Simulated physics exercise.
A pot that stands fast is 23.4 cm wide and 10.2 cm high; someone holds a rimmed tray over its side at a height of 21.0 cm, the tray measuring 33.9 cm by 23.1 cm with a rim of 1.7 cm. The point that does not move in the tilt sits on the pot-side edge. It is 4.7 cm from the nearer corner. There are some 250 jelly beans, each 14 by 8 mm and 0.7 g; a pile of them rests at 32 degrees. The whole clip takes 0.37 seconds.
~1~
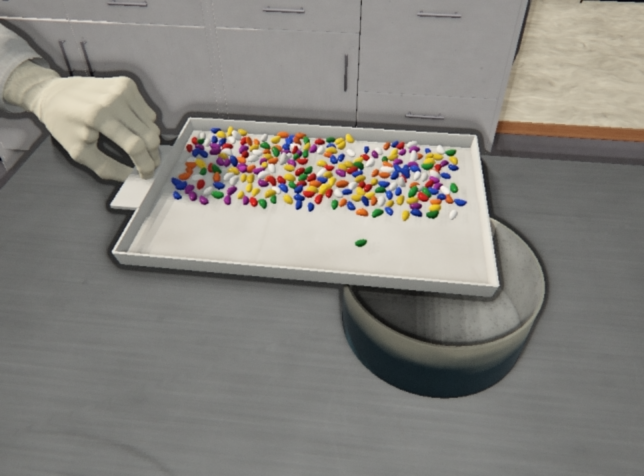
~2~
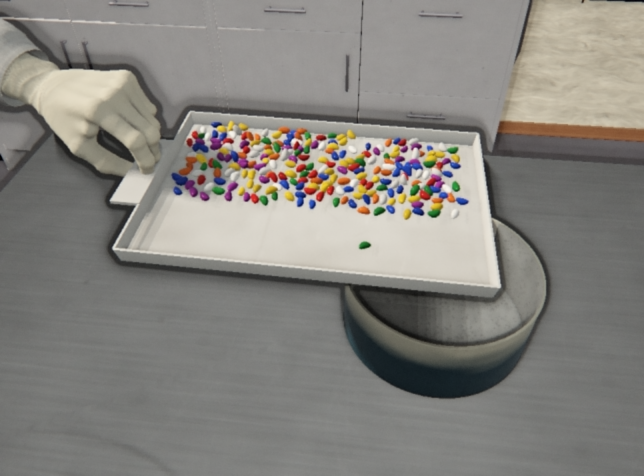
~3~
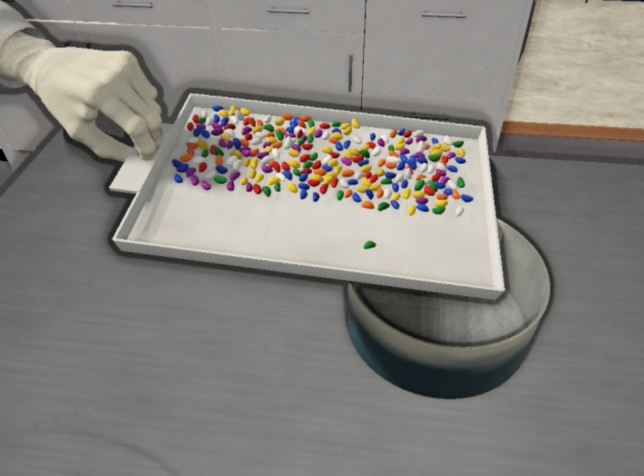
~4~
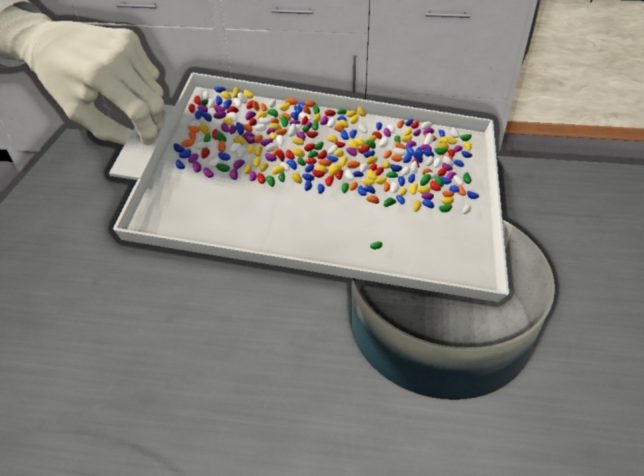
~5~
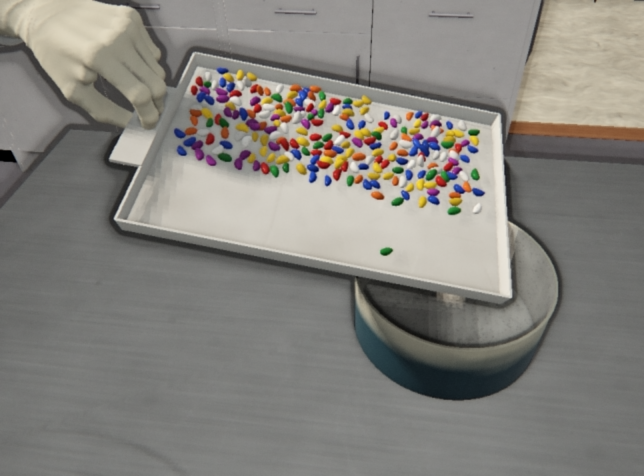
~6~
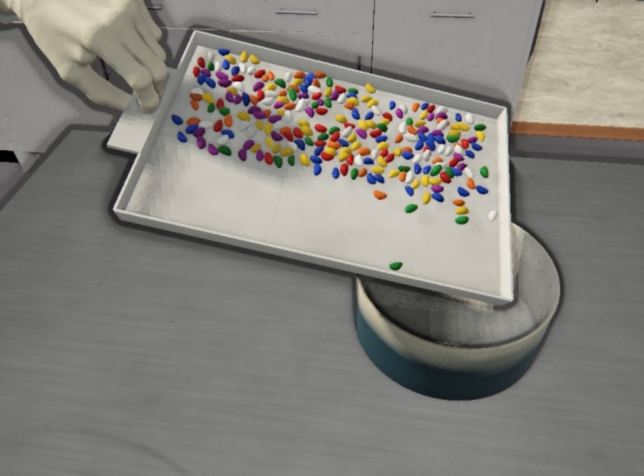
In the video, a gloved hand holds a white rimmed tray of colorful jelly beans partly over a round pot on a gray surface, then gradually tilts it as the far side rises and a few beans shift toward the near edge.
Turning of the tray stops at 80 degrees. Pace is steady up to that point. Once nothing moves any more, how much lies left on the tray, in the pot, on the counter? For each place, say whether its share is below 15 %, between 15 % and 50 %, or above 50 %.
My prediction: Tray: Small; pot: Small; counter: Large.
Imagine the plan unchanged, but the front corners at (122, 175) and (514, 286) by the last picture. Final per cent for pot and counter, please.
Per cent by place - pot 65, counter 15.
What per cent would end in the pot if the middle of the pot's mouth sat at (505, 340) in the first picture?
Something like 90 per cent would settle in it.
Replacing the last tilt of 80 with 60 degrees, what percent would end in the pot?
Share in the pot: Around 0 %.
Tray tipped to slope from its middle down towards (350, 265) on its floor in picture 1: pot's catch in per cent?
My guess is roughly 0 percent.
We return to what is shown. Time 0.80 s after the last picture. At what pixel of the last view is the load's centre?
Load centre est.: (504, 312) px.
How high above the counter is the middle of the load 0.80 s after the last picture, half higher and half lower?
Some 20 cm.
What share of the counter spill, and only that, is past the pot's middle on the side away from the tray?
Some 80 per cent.
Then, 0.48 s after the last picture, tilt 48 degrees; the tray holds 100 %, the pot 0 %.
Then, 0.80 s after the last picture, tilt 67 degrees; the tray holds 55 %, the pot 0 %.
Then, 1.22 s after the last picture, tilt 80 degrees; the tray holds 20 %, the pot 0 %.
In the end, tray 5 %, pot 0 %, counter 95 %.
